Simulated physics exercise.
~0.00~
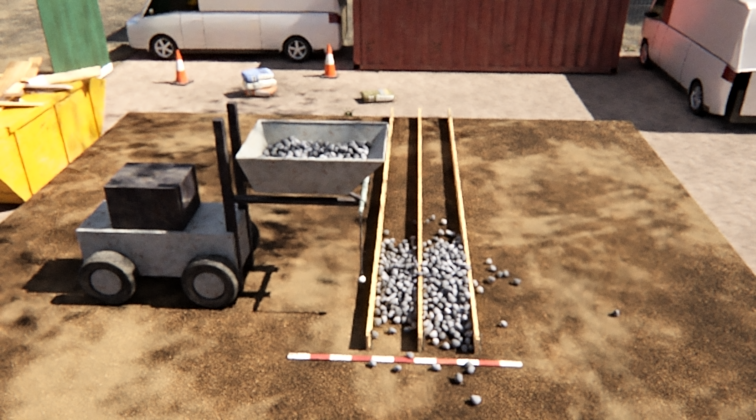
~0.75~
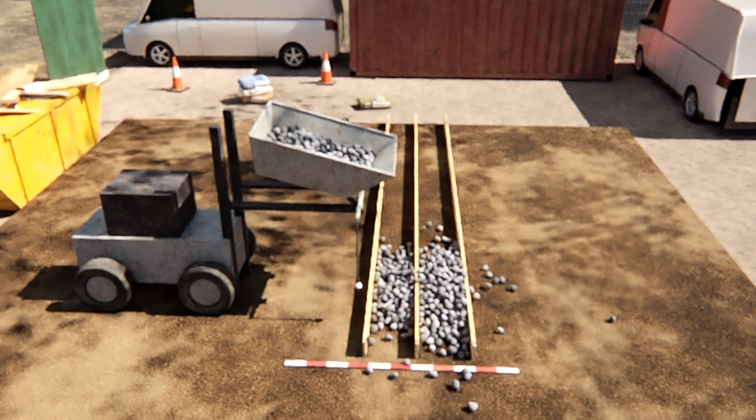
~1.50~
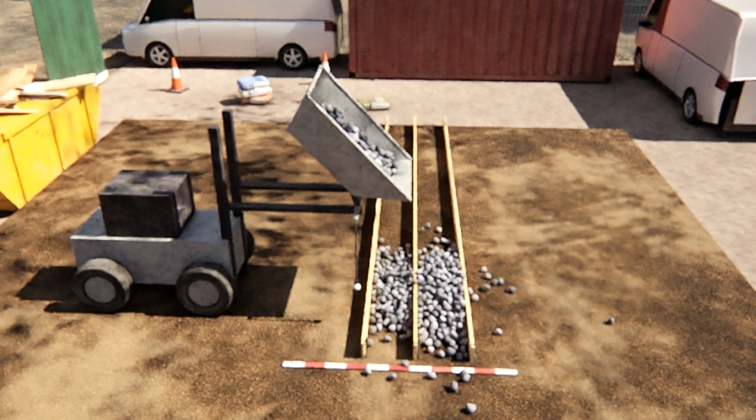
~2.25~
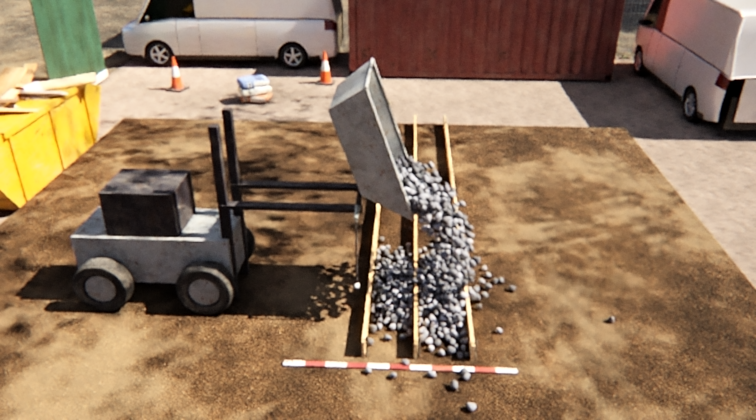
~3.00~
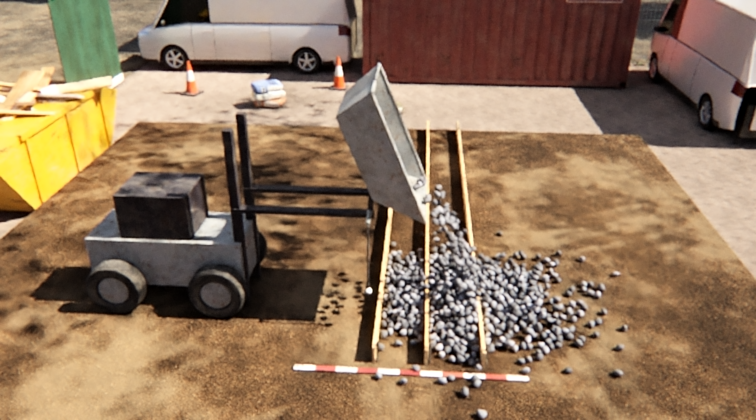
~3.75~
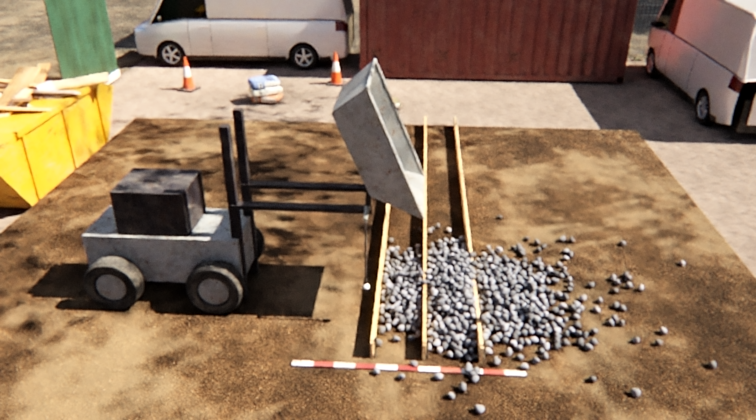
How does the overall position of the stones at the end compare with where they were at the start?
At the start the stones are partly up in the skip and partly in a pile between the boards. By the end they all lie on the ground, and their overall position is lower and farther right, with many scattered beyond the right-hand board.
A grey skip held by a fork truck tips steeply forward to the right, pouring grey stones onto the loose pile between three boards on the ground; the stones spill rightward past the last board, and the skip ends empty and still tilted.
